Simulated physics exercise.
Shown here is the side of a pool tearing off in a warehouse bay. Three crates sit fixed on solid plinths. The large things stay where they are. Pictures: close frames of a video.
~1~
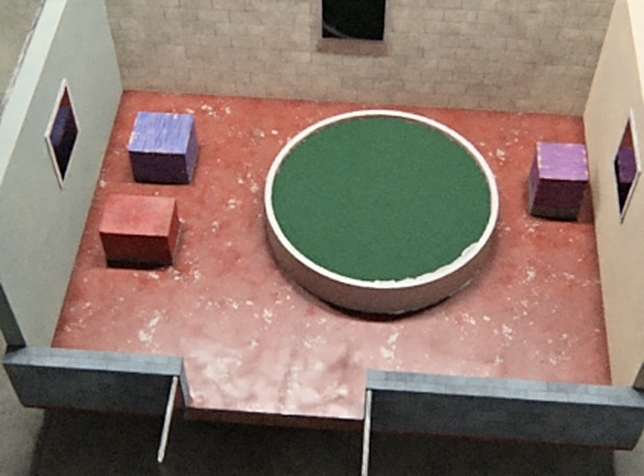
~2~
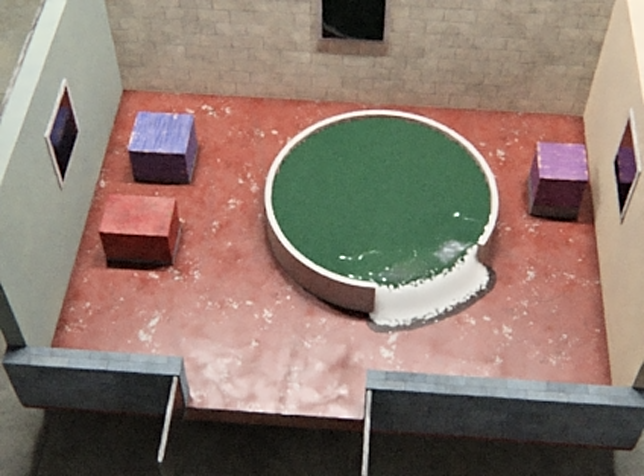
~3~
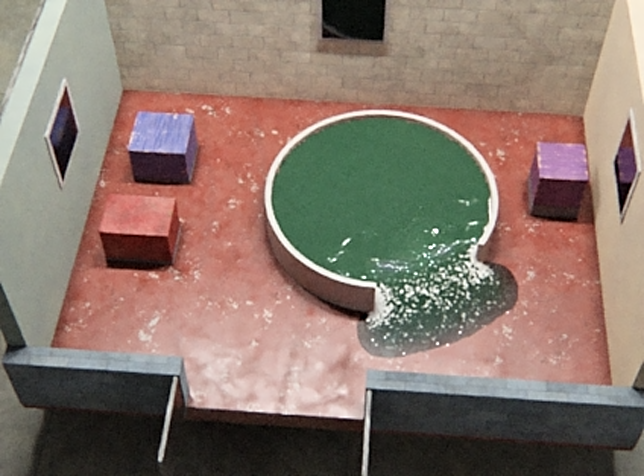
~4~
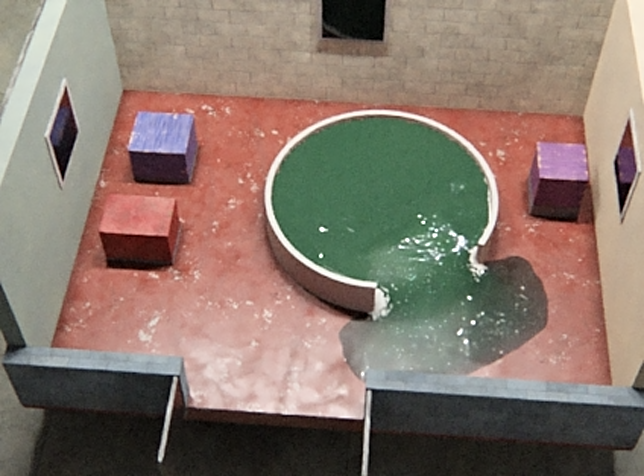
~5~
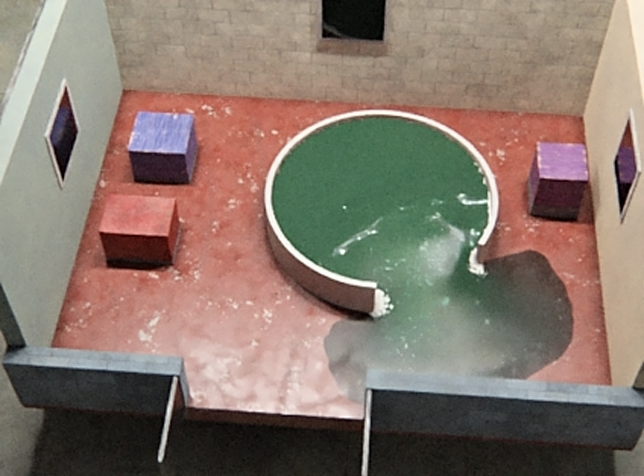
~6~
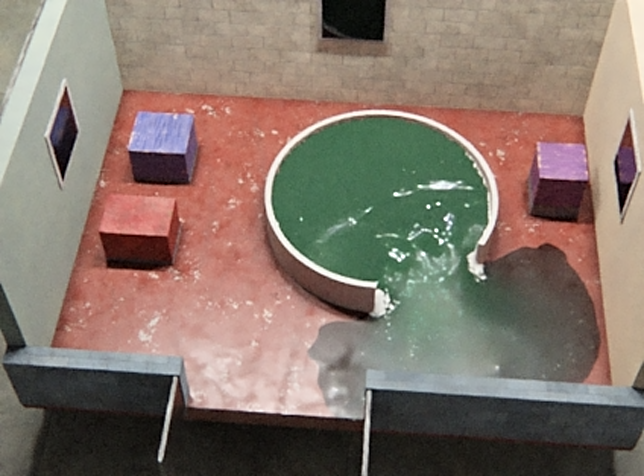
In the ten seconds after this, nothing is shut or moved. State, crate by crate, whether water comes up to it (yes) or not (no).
One by one: The red crate gets touched by the water; the blue crate gets touched by the water; the purple crate gets touched by the water.
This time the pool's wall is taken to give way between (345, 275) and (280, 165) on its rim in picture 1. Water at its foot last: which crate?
The purple crate.
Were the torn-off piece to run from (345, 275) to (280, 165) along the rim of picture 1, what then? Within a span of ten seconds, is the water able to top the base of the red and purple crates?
As I see it, red is doused and purple stays clear.
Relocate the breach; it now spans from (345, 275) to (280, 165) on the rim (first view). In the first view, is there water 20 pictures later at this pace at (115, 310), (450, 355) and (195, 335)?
One after the other: Wet, clear, wet.
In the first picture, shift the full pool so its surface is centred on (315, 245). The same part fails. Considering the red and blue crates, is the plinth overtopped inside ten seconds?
I'd expect that the red crate sees the flood while the blue crate sees the flood.
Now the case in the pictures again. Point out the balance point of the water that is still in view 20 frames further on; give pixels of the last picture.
Roughly (429, 272).
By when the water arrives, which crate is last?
I'd pick the blue-painted one.
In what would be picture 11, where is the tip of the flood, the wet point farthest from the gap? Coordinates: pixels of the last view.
About (601, 417).
A moment on, water covers 20 % of the floor; the red crate not reached, the blue crate not reached, the purple crate not reached.
Next, water covers 25 % of the floor; the red crate not reached, the blue crate not reached, the purple crate water round its plinth.
Then, water covers 50 % of the floor; the red crate not reached, the blue crate not reached, the purple crate water round its plinth.
Later, water covers 80 % of the floor; the red crate water round its plinth, the blue crate water round its plinth, the purple crate water round its plinth.
In the end, water covers 100 % of the floor; the red crate was topped, the blue crate was topped, the purple crate was topped.
